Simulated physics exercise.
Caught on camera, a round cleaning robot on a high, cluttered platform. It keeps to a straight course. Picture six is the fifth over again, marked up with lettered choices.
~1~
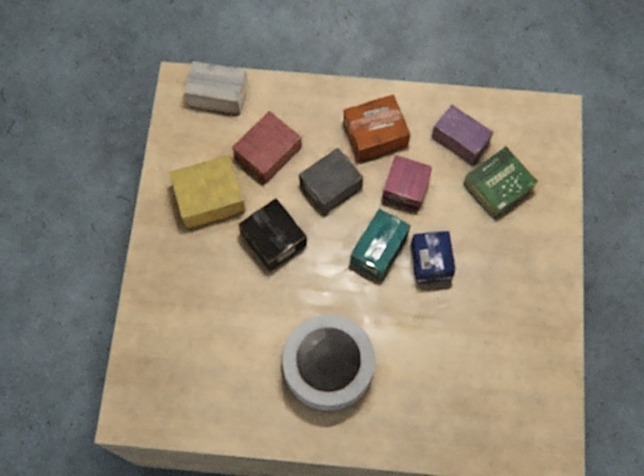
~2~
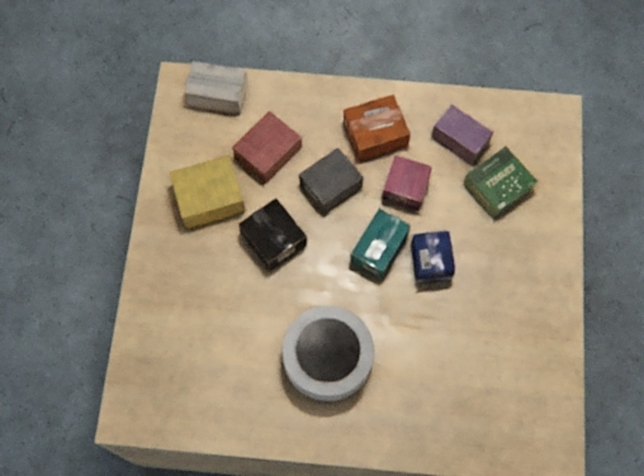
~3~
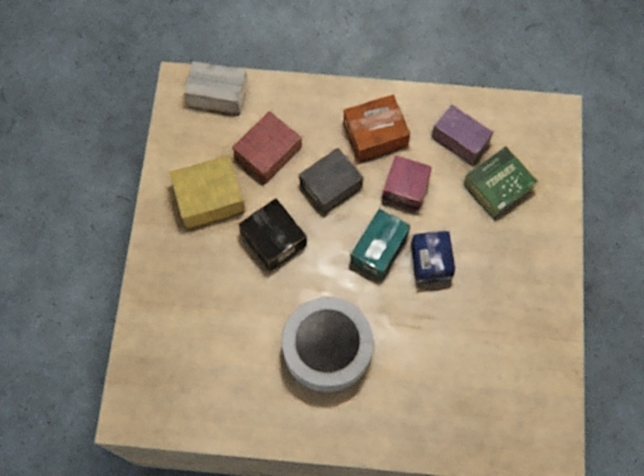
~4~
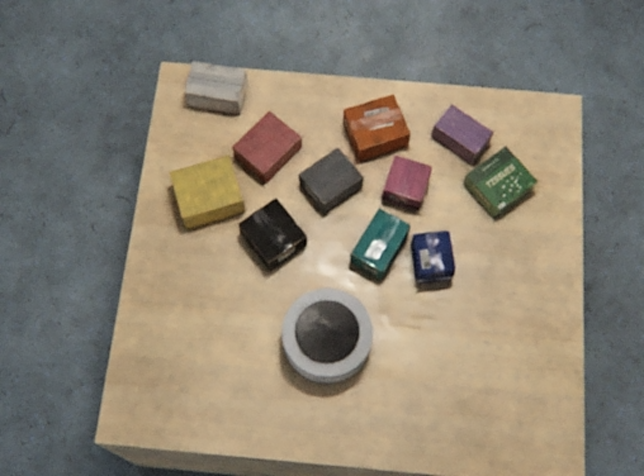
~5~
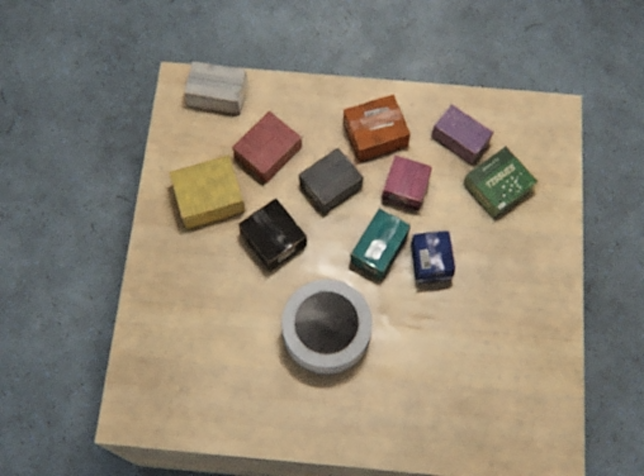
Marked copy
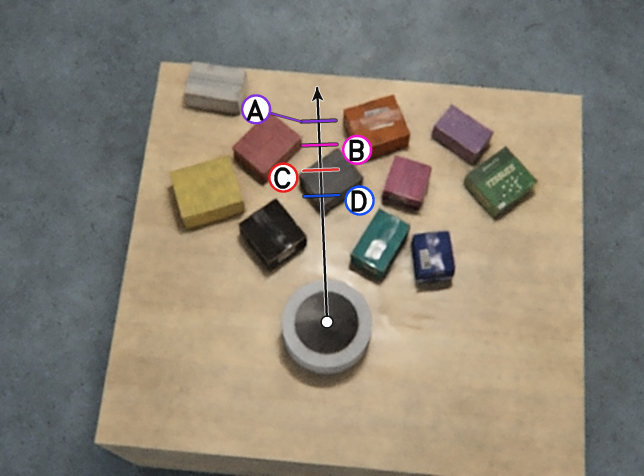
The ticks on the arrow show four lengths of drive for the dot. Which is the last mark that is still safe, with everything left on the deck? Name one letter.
A is the last safe stop.
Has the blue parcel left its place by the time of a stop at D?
By then, no.
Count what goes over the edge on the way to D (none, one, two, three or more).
In all, none.
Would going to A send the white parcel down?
No.
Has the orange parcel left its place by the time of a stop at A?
Yes.
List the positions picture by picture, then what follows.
The first picture shows red crate (268, 147); blue parcel (433, 257); green box (500, 182).
The second picture shows robot (328, 354); white parcel (217, 88).
The third picture shows robot (328, 344); pink parcel (407, 183).
The fourth picture shows robot (328, 335); orange parcel (377, 128).
The fifth picture shows robot (327, 326); yellow crate (208, 192); purple crate (462, 134); red crate (268, 147).
On the marked copy, A at (318, 121); B at (320, 145); C at (320, 170); D at (322, 195); the arrow from (327, 322) to (317, 88); the white dot at (327, 322).
Following A. Soon after the start, robot (323, 251); black parcel (265, 219); turquoise box (390, 227).
Later, robot (321, 180); yellow crate (188, 182); grey parcel (322, 126).
In the end, robot (318, 129); grey parcel (322, 77); yellow crate (186, 183); nothing has fallen.
As for the rest, B is safe but short; C is safe but short; D is safe but short.
